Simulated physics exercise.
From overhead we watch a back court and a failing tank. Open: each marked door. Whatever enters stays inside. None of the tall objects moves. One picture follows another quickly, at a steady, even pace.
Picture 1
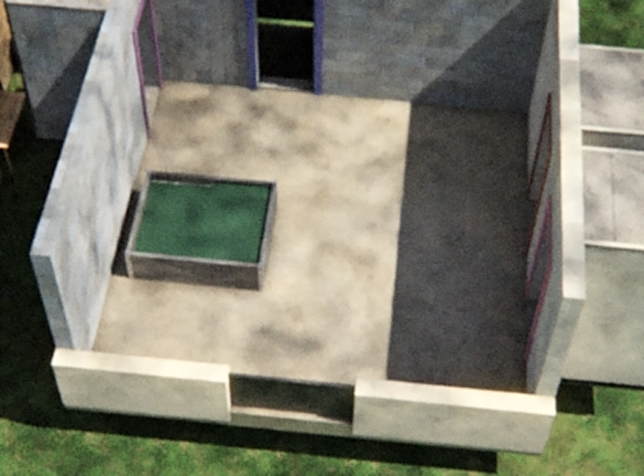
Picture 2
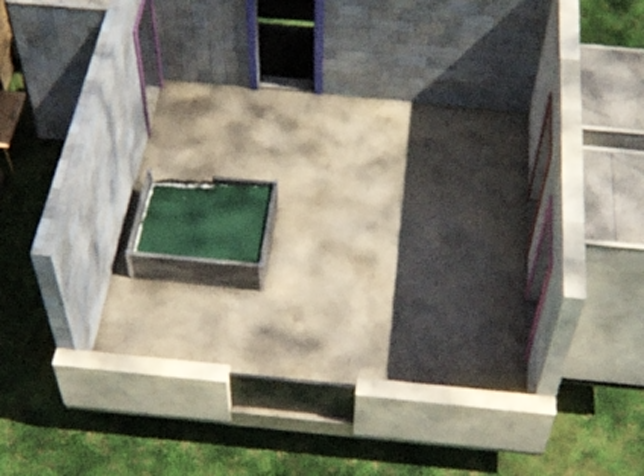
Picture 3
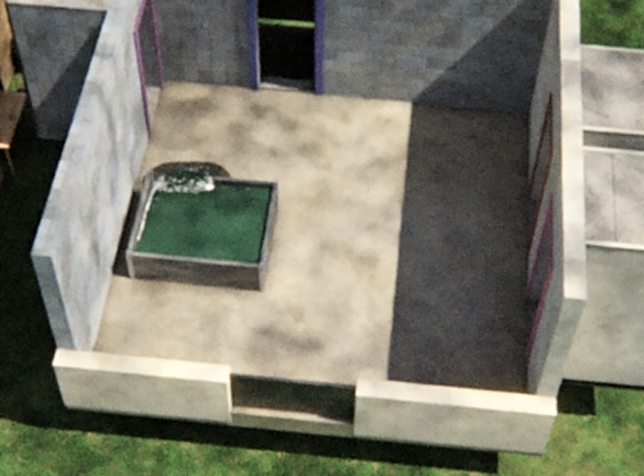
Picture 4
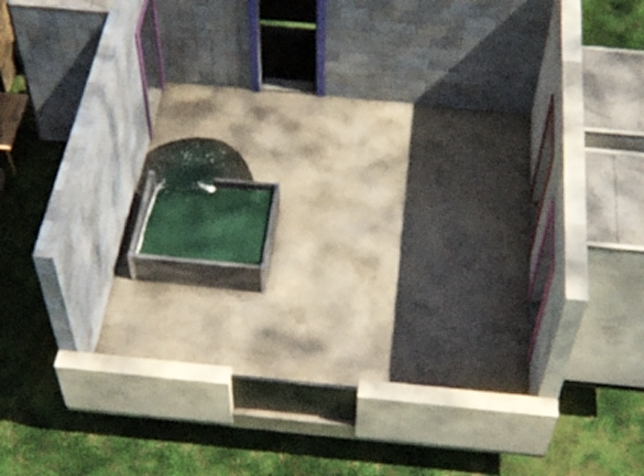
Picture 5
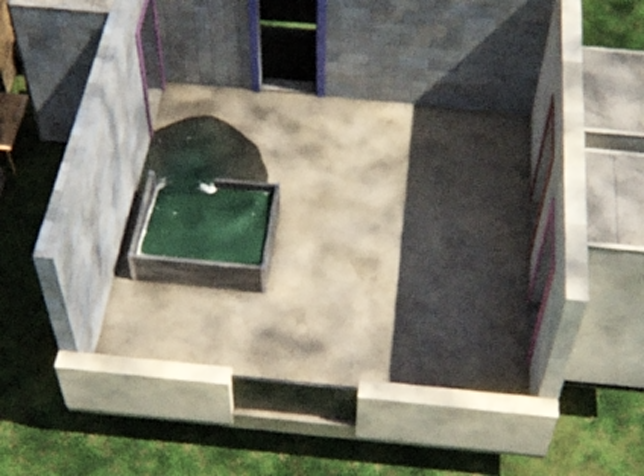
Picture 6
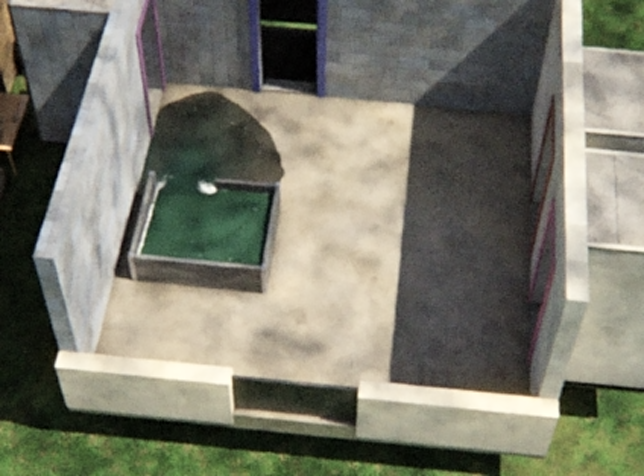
In a walled back court, a tank's far side gives way and green water spreads outward across the paving.
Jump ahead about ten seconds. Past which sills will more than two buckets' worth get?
The blue door will let in too much, the red door will let in an allowed amount, the purple door will let in too much, the pink door will let in an allowed amount.
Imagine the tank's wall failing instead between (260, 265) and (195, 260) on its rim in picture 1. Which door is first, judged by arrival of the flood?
I'd go with the one in pink.
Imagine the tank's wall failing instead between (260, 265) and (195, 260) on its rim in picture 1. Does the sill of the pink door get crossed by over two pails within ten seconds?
The pink door exceeds the limit.
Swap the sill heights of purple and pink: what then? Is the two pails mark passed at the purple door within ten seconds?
Well, the way I see it, the purple door lets through more.
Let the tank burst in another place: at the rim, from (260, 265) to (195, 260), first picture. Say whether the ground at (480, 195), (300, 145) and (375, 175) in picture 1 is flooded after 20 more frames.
One by one: Unsoaked; unsoaked; unsoaked.
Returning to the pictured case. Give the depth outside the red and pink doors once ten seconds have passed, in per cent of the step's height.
Roughly 80 and 100 %.
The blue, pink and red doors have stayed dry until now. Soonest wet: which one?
The door marked blue, before the others.
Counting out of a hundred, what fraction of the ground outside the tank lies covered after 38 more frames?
I reckon 50 per cent or so.
A moment on, water covers 15 % of the floor; the blue door wet at the sill, nothing in, the red door not reached, the purple door wet at the sill, nothing in, the pink door not reached.
Next, water covers 20 % of the floor; the blue door under two buckets in, the red door not reached, the purple door under two buckets in, the pink door not reached.
Then, water covers 30 % of the floor; the blue door over two buckets in, the red door not reached, the purple door over two buckets in, the pink door not reached.
Later, water covers 50 % of the floor; the blue door over two buckets in, the red door wet at the sill, nothing in, the purple door far over two buckets in, the pink door wet at the sill, nothing in.
In the end, water covers 70 % of the floor; the blue door over two buckets in, the red door wet at the sill, nothing in, the purple door far over two buckets in, the pink door wet at the sill, nothing in.
